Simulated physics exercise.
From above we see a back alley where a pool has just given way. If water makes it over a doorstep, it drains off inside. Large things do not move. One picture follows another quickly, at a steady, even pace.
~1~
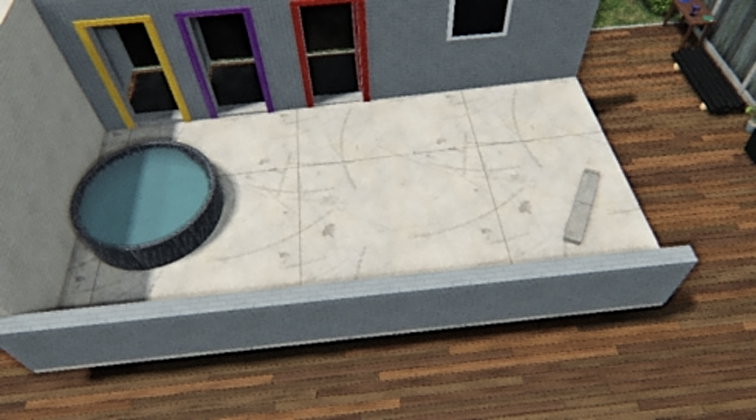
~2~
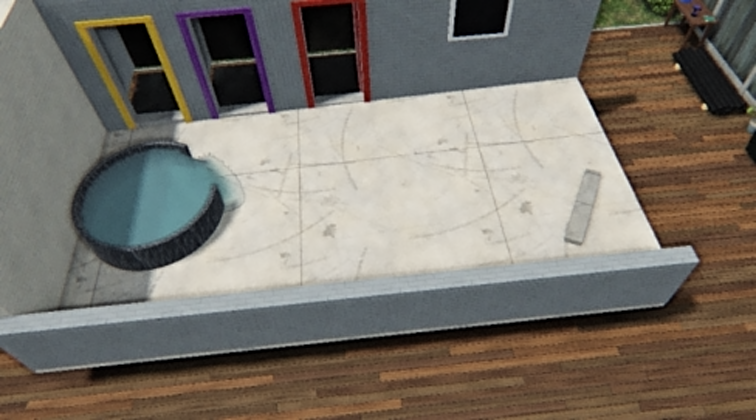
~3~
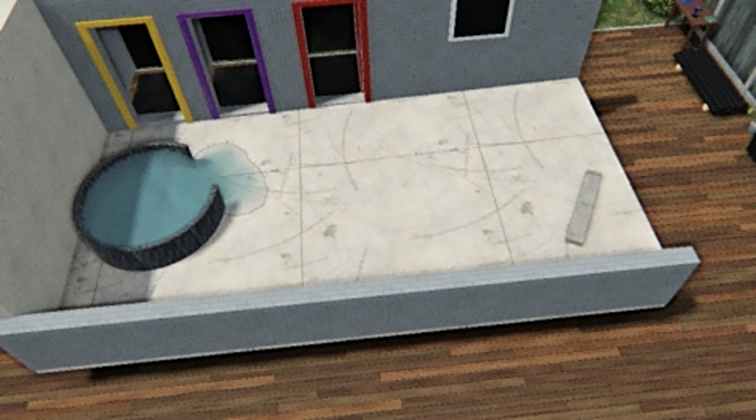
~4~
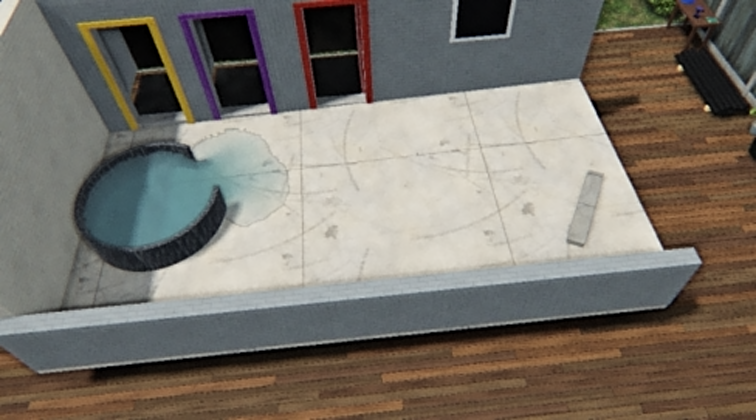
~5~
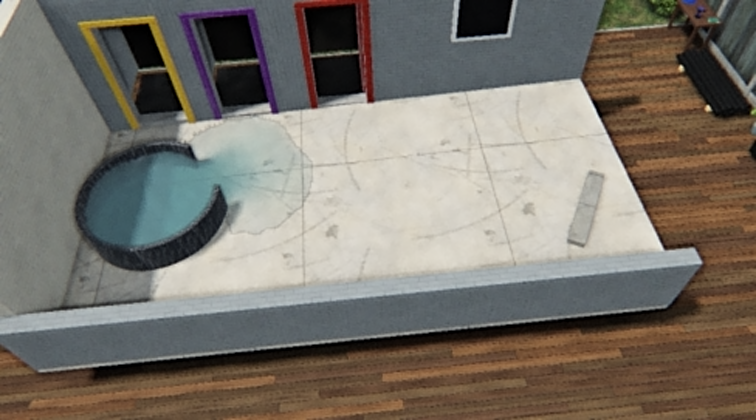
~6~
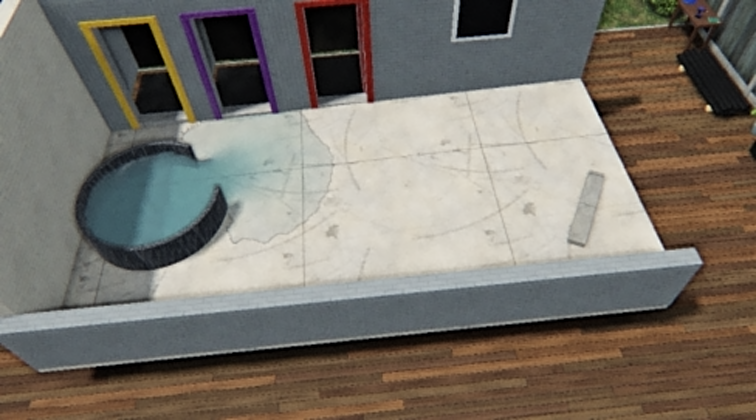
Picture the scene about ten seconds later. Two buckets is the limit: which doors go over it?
The red door lets in more than two buckets; the purple door lets in more than two buckets; the yellow door stays within two buckets.
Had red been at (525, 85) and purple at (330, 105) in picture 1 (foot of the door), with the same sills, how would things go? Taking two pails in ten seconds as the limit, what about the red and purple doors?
Red door stays within it, purple door tops the limit.
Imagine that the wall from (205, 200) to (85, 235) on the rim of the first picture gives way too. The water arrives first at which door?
It's the yellow door.
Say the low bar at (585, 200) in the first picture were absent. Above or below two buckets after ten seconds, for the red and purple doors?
Taking each in turn, the red one ends up above and the purple one ends up above.
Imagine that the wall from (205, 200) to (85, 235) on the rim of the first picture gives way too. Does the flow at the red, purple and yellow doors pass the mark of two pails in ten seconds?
My take: Red door stays short of it, purple door stays short of it, and yellow door stays short of it.
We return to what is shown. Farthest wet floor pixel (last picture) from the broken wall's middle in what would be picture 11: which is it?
The farthest wet spot is near (379, 108).
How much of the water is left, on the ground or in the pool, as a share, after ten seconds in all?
It comes to roughly 80 per cent.
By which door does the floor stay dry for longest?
That's the yellow-painted one.
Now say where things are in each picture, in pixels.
The round pool at (146, 194) is whole and still, in the first picture.
Water pours out at (212, 178) and has run to (238, 203), in the second picture.
Water pours out at (213, 180) and has run to (257, 201), in the third picture.
Water pours out at (215, 181) and has run to (281, 193), in the fourth picture.
Water pours out at (216, 180) and has run to (273, 124), in the fifth picture.
The front is at (290, 113), out from the gap at (216, 179), in the sixth picture.
A moment on, water covers 20 % of the floor; the red door wet at the sill, nothing in, the purple door under two buckets in, the yellow door not reached.
Next, water covers 30 % of the floor; the red door under two buckets in, the purple door over two buckets in, the yellow door wet at the sill, nothing in.
Then, water covers 50 % of the floor; the red door over two buckets in, the purple door far over two buckets in, the yellow door wet at the sill, nothing in.
Later, water covers 70 % of the floor; the red door over two buckets in, the purple door far over two buckets in, the yellow door wet at the sill, nothing in.
In the end, water covers 75 % of the floor; the red door over two buckets in, the purple door far over two buckets in, the yellow door wet at the sill, nothing in.
